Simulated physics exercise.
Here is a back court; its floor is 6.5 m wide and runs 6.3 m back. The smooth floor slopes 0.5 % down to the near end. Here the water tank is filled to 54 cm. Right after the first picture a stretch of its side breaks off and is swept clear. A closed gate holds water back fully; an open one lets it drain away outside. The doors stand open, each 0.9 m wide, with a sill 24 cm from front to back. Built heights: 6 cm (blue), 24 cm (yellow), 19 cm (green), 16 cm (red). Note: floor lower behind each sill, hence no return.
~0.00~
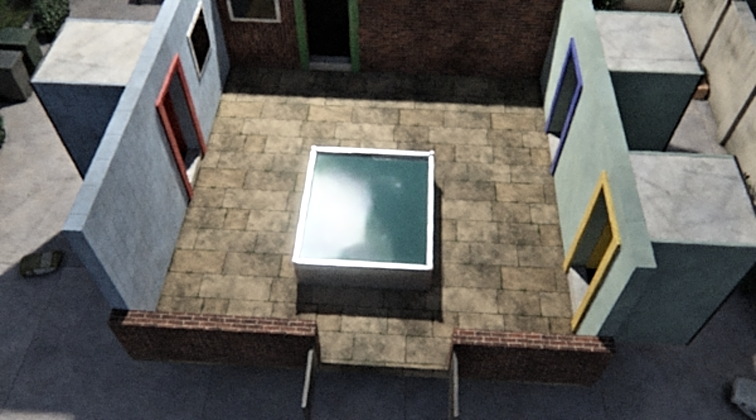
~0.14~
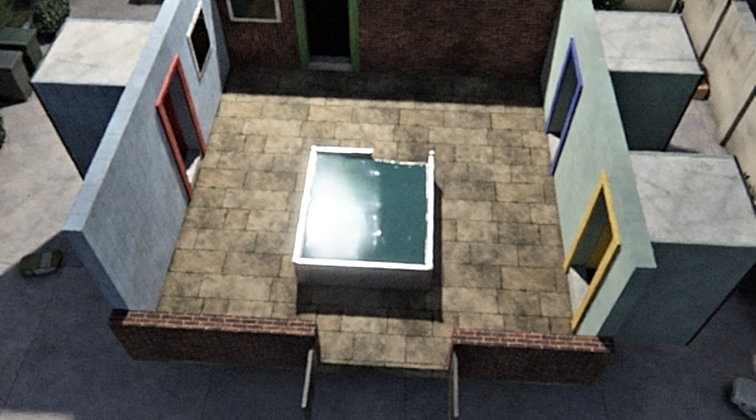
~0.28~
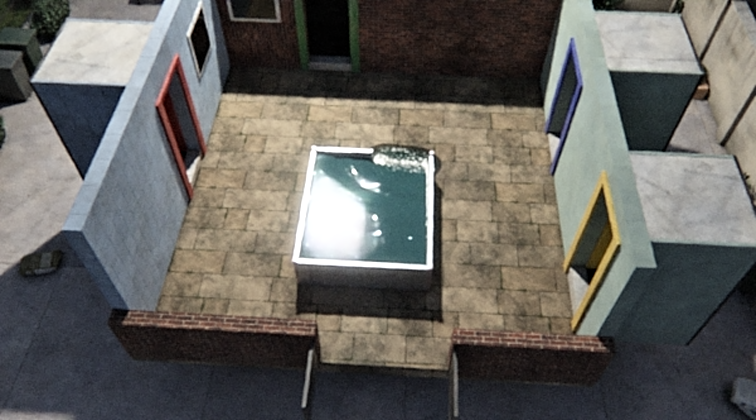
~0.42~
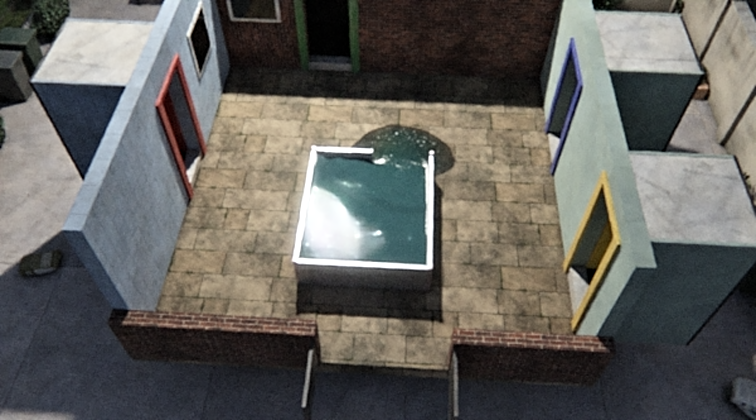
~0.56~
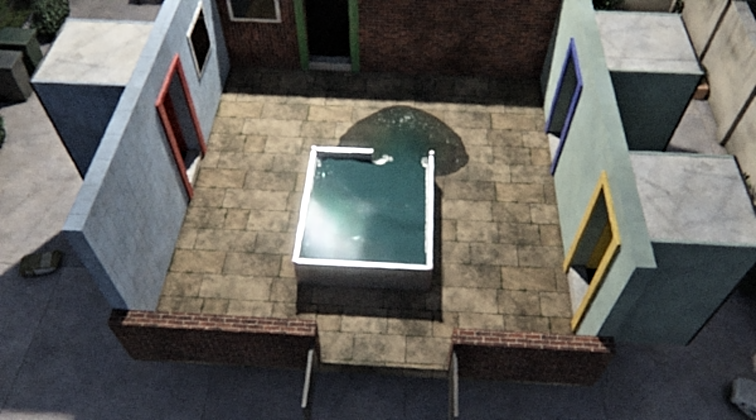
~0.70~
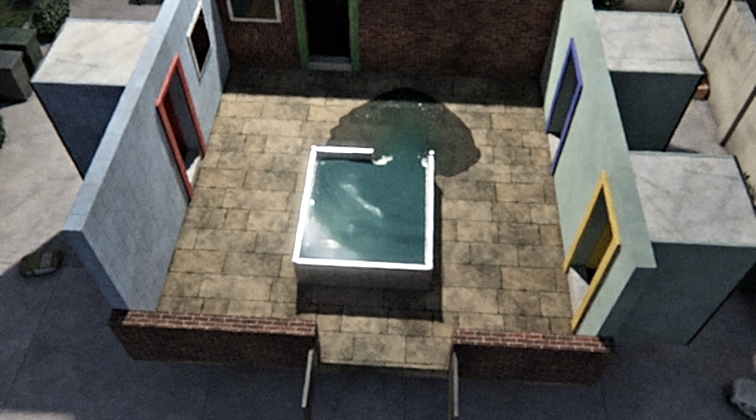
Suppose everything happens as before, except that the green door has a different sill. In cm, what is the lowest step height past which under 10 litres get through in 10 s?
Close to 10.5 cm is just enough.
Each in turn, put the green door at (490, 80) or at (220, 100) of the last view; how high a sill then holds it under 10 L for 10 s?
You'd want roughly 16 cm there first, then roughly 10.5 cm.
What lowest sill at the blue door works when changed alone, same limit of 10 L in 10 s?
At blue, about 7.5 cm.
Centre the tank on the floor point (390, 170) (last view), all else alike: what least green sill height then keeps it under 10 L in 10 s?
Some 4.5 cm.
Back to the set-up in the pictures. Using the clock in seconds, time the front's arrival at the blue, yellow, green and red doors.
Blue = 2.2 s, yellow = 5.0 s, green = 1.5 s, red = 4.0 s.
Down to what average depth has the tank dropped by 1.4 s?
It averages roughly 42 centimetres.
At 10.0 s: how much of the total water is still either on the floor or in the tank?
I'd estimate some 96 in a hundred.
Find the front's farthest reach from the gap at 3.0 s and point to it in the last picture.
The tip of the flood lies near (230, 71).
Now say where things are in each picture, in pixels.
The water tank at (368, 207) is whole and still, 54 cm deep; the green door at (328, 31) is dry, in the first frame.
Water pours out on the far side and has run 0.3 m, to a hidden place; about 10 cm deep outside, 54 cm at the back, in the second frame.
The gap is on the far side, the front 0.7 m out at (381, 148); the back of the water tank holds 54 cm, in the third frame.
The front is at (392, 128), 1.2 m from the gap on the far side; 1.6 m2 of floor is wet, 54 cm left at the back, in the fourth frame.
The gap is on the far side, the front 1.8 m out at (396, 109); the back of the water tank holds 54 cm, in the fifth frame.
Water pours out on the far side and has run 2.3 m, to (409, 91); about 4 cm deep outside, 54 cm at the back; the green door at (328, 31), 3.3 m from the gap, is still 1.3 m from the nearest water, in the sixth frame.
After 1.4 s water covers 20 % of the floor, deepest (31 cm) near (406, 170); it has not reached the green door.
After 3.0 s water covers 30 % of the floor, deepest (28 cm) near (541, 85); 14 cm at the green door, 0 litres in over its 19 cm sill.
After 10.0 s water covers 95 % of the floor, deepest (10 cm) near (219, 341); 5 cm at the green door, 0 litres in over its 19 cm sill.
At the green door as built, the water arrived by 1.5 s and peaked near 14 cm at 2.8 s.
With a sill of 9.5 cm, 14 litres would have come in within the 10 s; with 13 cm, 3 litres. So under 10 litres takes about 10.5 cm.
